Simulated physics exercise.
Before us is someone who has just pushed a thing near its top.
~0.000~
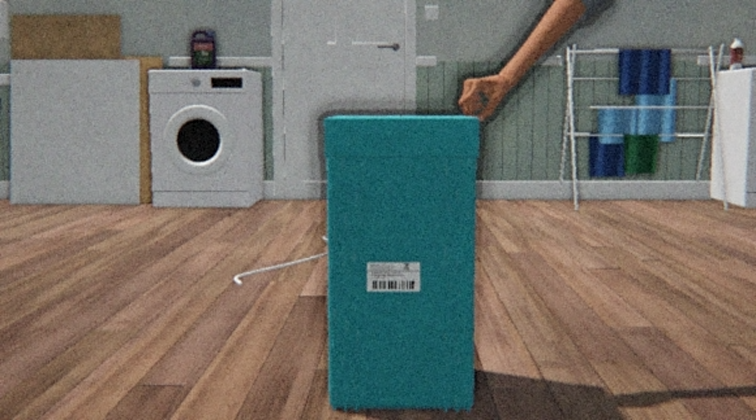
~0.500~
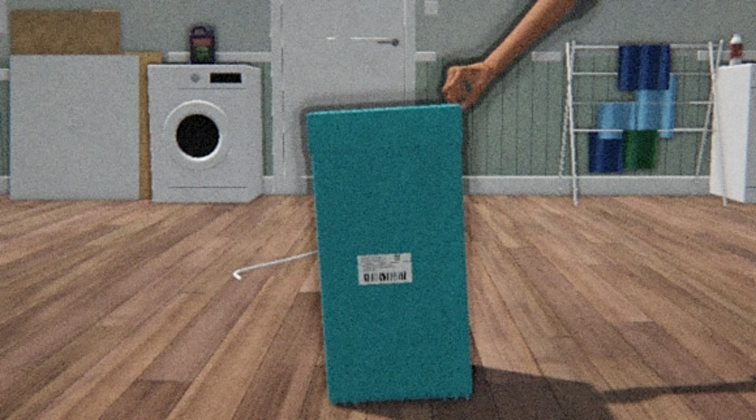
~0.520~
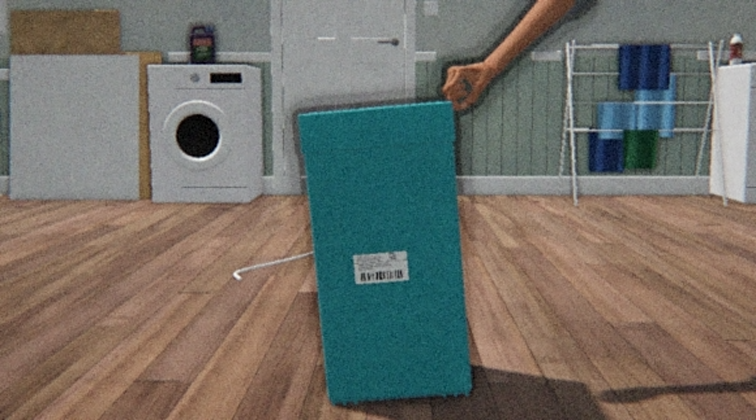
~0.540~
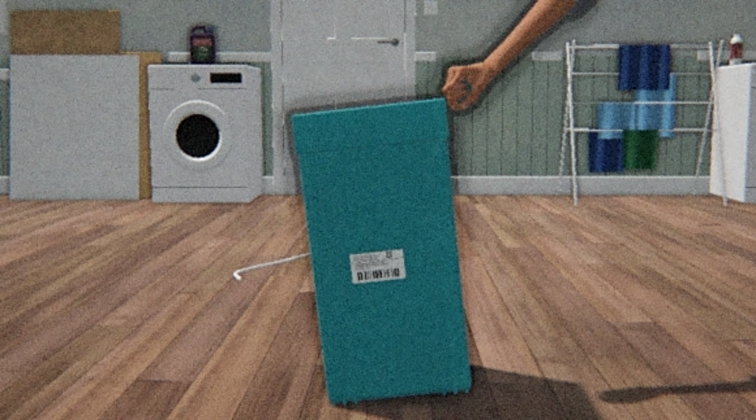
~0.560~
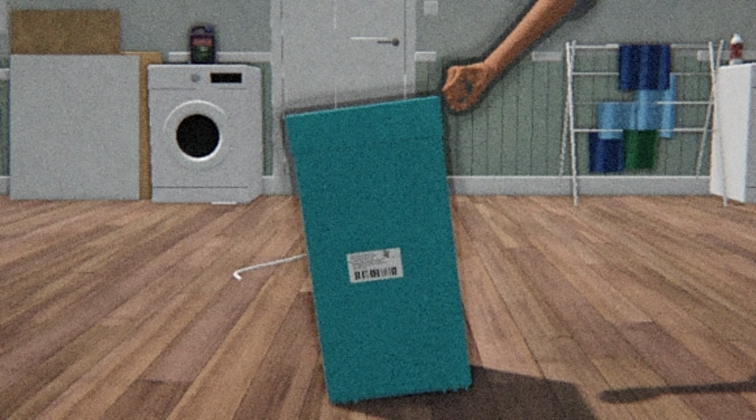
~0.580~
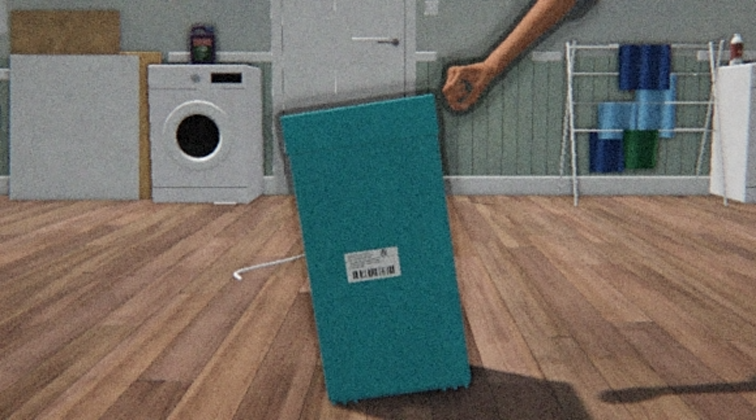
A hand reached in from the right and pushed a tall turquoise box near its top in a laundry room, and the box leaned to the left, tilting slightly more as the hand stayed raised.
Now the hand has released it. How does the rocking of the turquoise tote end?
The turquoise tote stands upright again.
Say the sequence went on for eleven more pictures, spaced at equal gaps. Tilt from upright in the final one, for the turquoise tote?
My guess is near 8° off upright.
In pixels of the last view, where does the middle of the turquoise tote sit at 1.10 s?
Around (410, 247).
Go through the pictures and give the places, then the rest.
Turquoise tote (401, 255) upright, in the first picture.
Turquoise tote (392, 247) 3° off upright, in the second picture.
Turquoise tote (389, 245) 5° off upright, in the third picture.
Turquoise tote (386, 244) 6° off upright, in the fourth picture.
Turquoise tote (383, 243) 7° off upright, in the fifth picture.
Turquoise tote (380, 242) 8° off upright, in the sixth picture.
Around 0.86 s, turquoise tote 5° off upright near (388, 245).
Around 1.10 s, turquoise tote 4° off upright near (409, 247).
Around 1.38 s, turquoise tote upright near (403, 250).
Finally (3.5 s), the turquoise tote rocks back upright, near (401, 251).
